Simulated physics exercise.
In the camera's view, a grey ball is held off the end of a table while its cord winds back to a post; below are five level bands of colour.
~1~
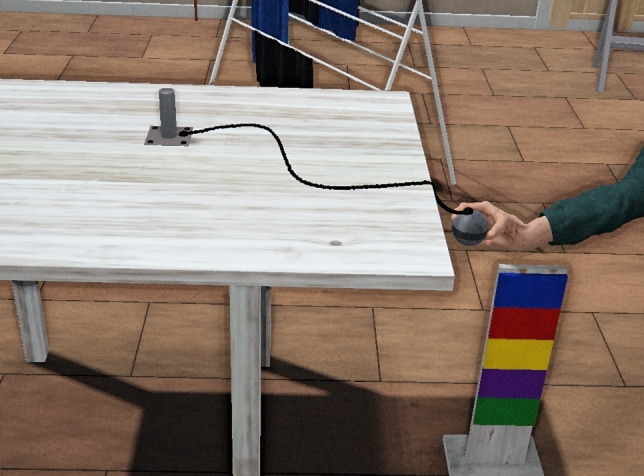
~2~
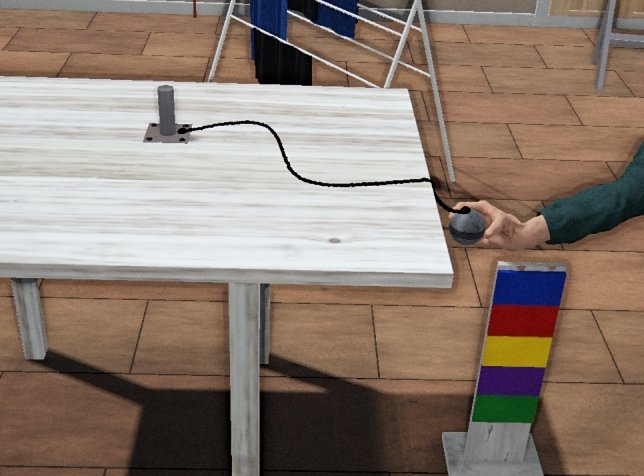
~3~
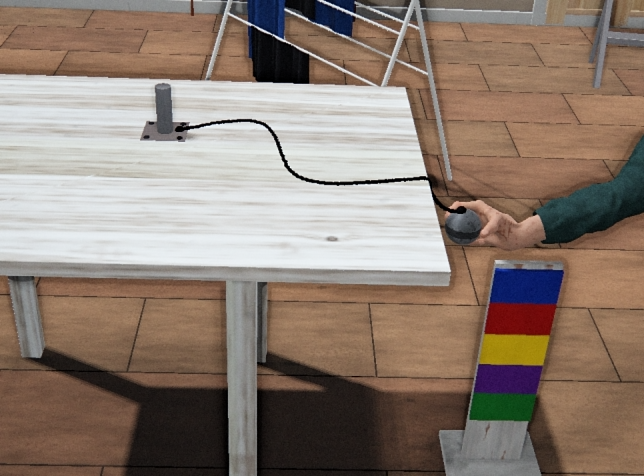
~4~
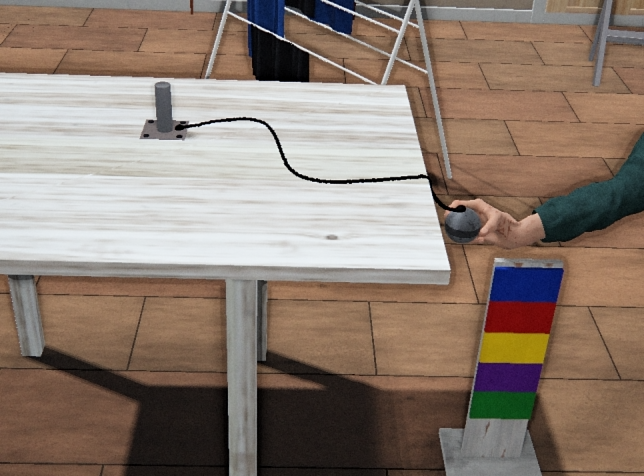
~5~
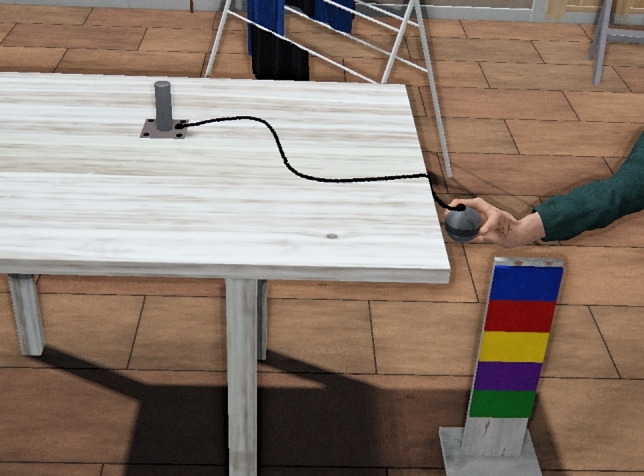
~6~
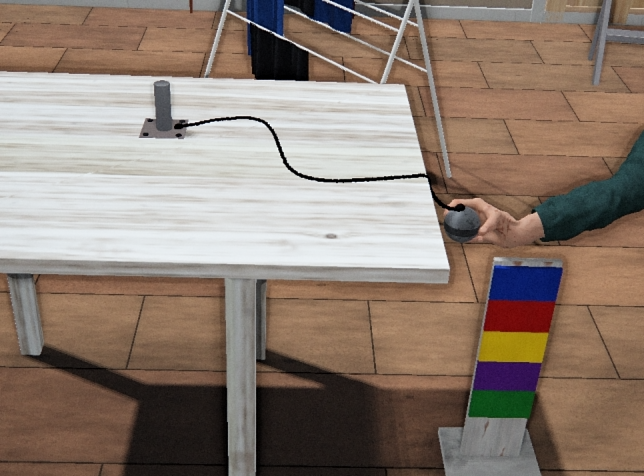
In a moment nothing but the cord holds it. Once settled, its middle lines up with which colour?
It lines up with the red band.
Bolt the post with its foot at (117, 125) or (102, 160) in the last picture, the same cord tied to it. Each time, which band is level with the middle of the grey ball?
Blue; blue.
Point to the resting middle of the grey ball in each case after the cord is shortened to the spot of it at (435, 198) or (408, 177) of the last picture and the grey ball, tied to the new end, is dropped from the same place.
The pixels are close to (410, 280) for the first and (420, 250) for the second.
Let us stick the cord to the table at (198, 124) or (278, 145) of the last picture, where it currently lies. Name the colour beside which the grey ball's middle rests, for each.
For the first place it's red, and for the second blue.
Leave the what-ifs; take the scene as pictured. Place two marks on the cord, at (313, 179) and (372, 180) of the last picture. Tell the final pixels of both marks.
First: (404, 161). Second: (421, 198).
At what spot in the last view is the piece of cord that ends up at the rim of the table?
Around (340, 181).
Soon after, ball near (444, 310); level with red.
After that, ball near (385, 291); level with red.
And then, ball near (417, 306); level with red.
In the end, ball near (411, 305); level with red. The cord holds its middle at red.
